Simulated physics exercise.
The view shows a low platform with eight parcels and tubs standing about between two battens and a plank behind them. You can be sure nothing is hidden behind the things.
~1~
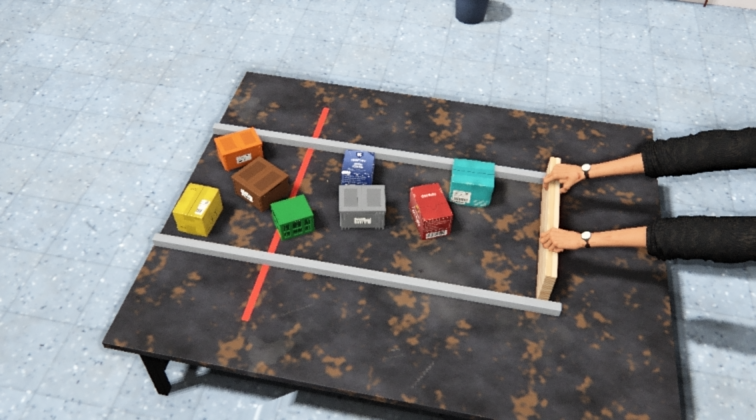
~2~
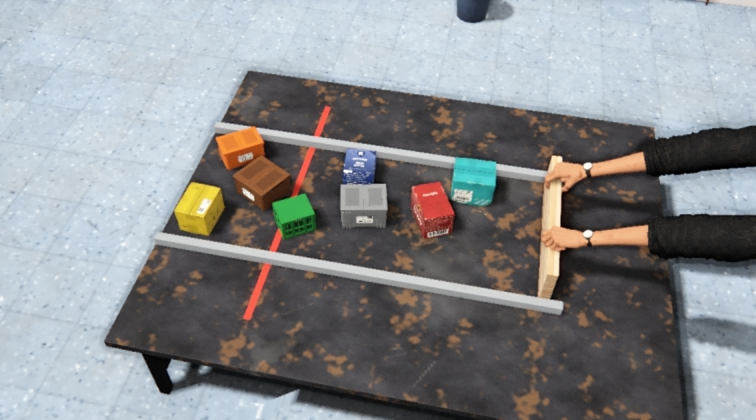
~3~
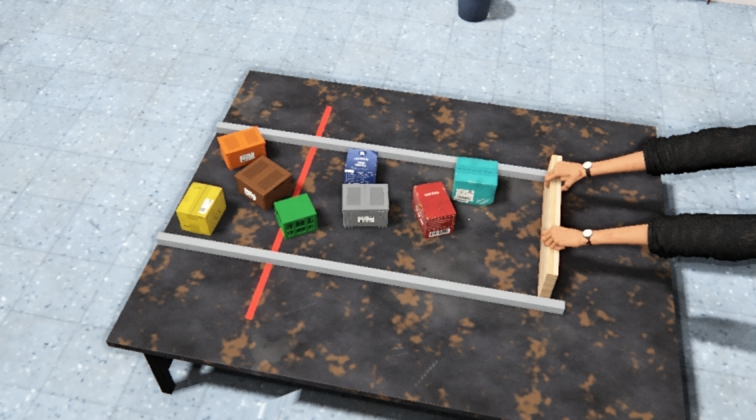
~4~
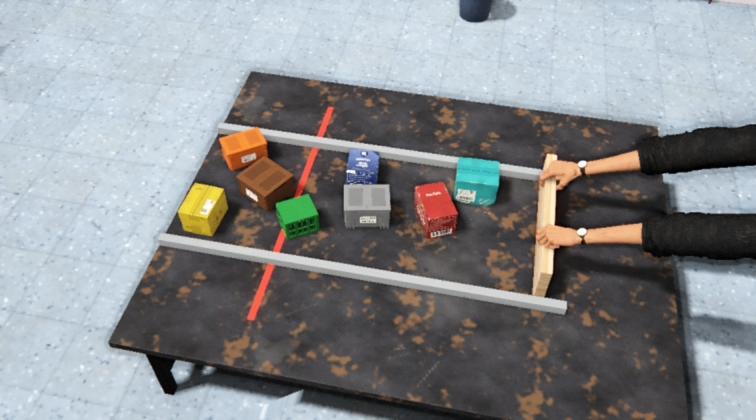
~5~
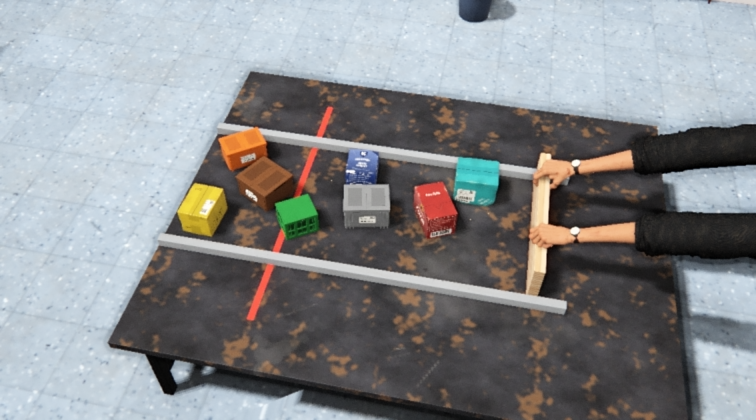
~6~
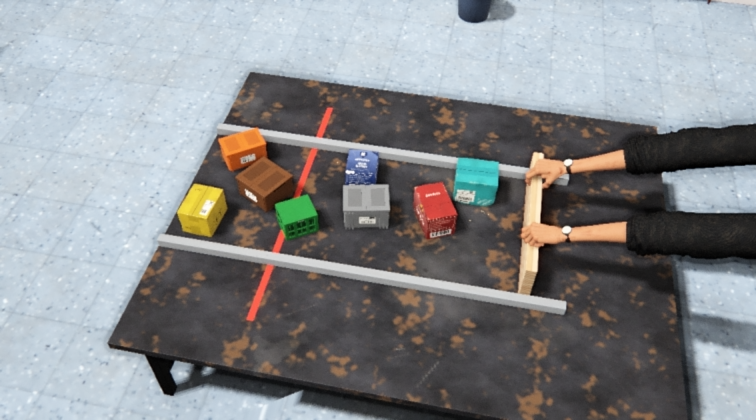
Eight coloured boxes and tubs stand scattered on a low, dark, rust-mottled platform above a pale blue tiled floor, seen from above at an angle. Yellow, orange and brown sit at the left by a red line, green on it, blue, grey, red and turquoise to the right, between two grey battens. Two dark-sleeved arms slide a wooden plank slightly left, the boxes unmoved, as the view shifts barely.
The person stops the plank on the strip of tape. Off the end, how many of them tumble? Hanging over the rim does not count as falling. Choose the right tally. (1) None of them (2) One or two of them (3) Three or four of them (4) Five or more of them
Option 1: None of them.
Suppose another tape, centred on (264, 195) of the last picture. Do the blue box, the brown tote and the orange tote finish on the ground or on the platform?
I'd say the blue box stays aboard, the brown tote gets knocked off and the orange tote gets knocked off.
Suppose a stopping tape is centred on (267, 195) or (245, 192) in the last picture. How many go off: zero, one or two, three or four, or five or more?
In turn: One or two; either one or two.
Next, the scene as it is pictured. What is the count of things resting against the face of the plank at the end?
All in all, 3.
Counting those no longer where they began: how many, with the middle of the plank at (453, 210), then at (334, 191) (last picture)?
The count reaches 2 first and 6 second.
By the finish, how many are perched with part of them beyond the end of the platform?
I'd put it at 2.
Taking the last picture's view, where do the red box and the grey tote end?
The red box comes to rest close to (283, 183), while the grey tote rests close to (244, 187).
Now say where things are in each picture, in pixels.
The first frame shows yellow parcel (198, 210); orange tote (240, 150); brown tote (261, 185); plank (549, 227); tape (291, 200).
The second frame shows orange tote (241, 149); turquoise parcel (473, 182).
The third frame shows brown tote (264, 183); blue box (361, 169).
The fourth frame shows yellow parcel (204, 210); plank (545, 224).
The fifth frame shows orange tote (244, 149); green crate (297, 217).
The sixth frame shows yellow parcel (203, 211); orange tote (244, 150); brown tote (265, 185); plank (531, 222); tape (295, 199).
Soon after, none off yet; yellow parcel at rest near (203, 211); orange tote at rest near (244, 150); brown tote at rest near (265, 185).
At rest, the number that fall off is zero.
